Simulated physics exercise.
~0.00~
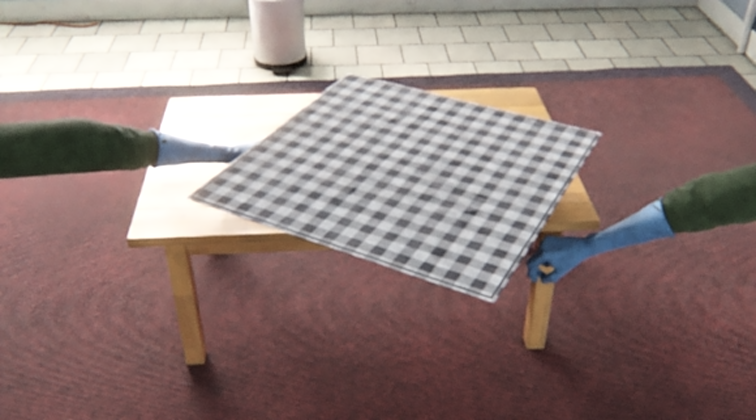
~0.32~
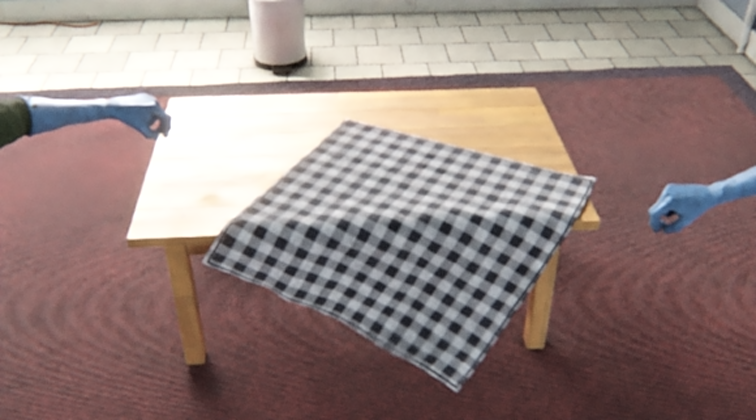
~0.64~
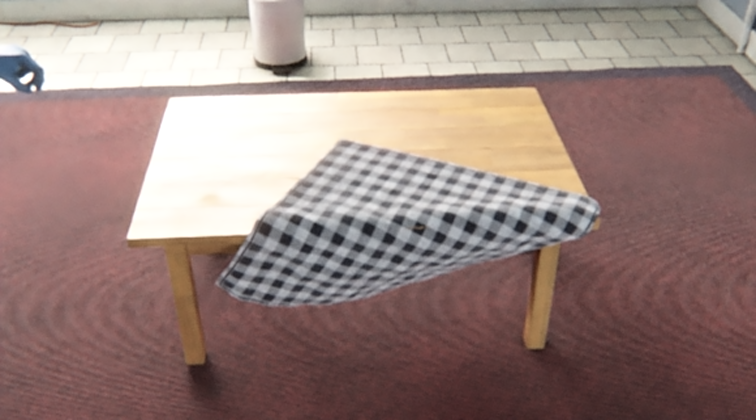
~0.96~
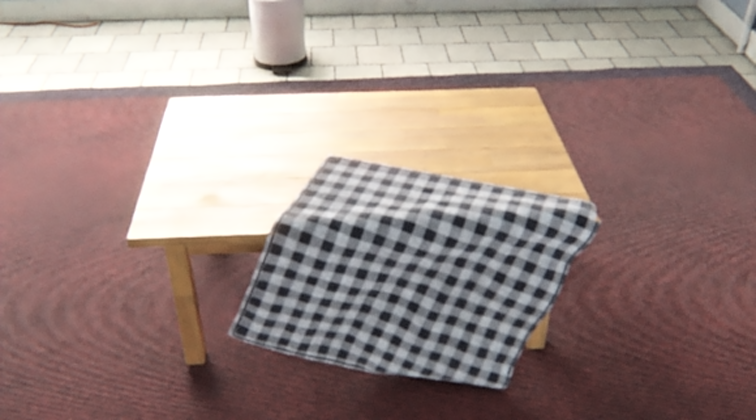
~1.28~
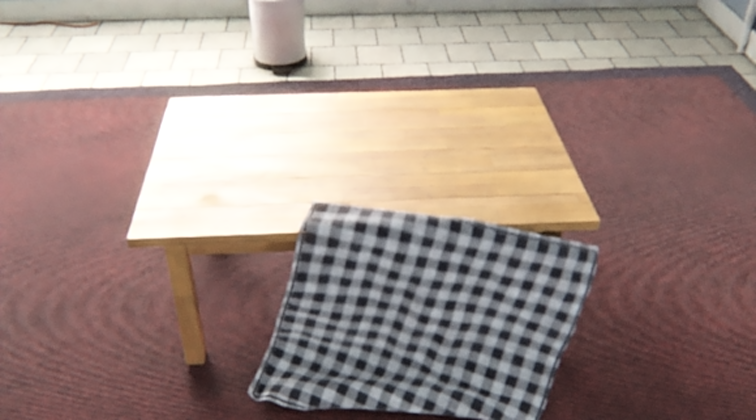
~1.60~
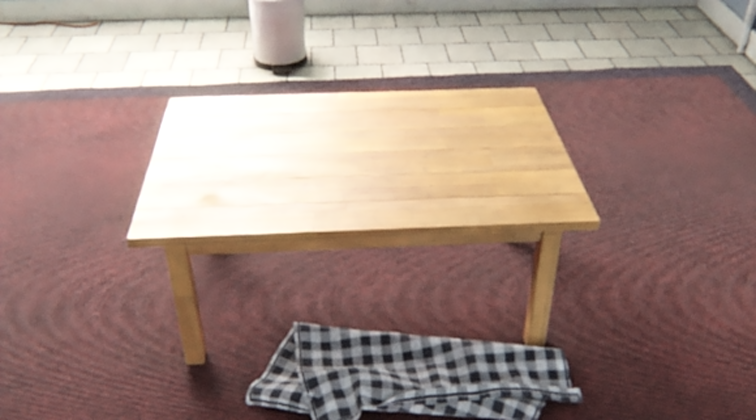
A black and white checked cloth was let go by two blue-gloved hands over the front edge of a wooden table, drooped over the side, then slid steadily off the top and landed crumpled on the dark red carpet.
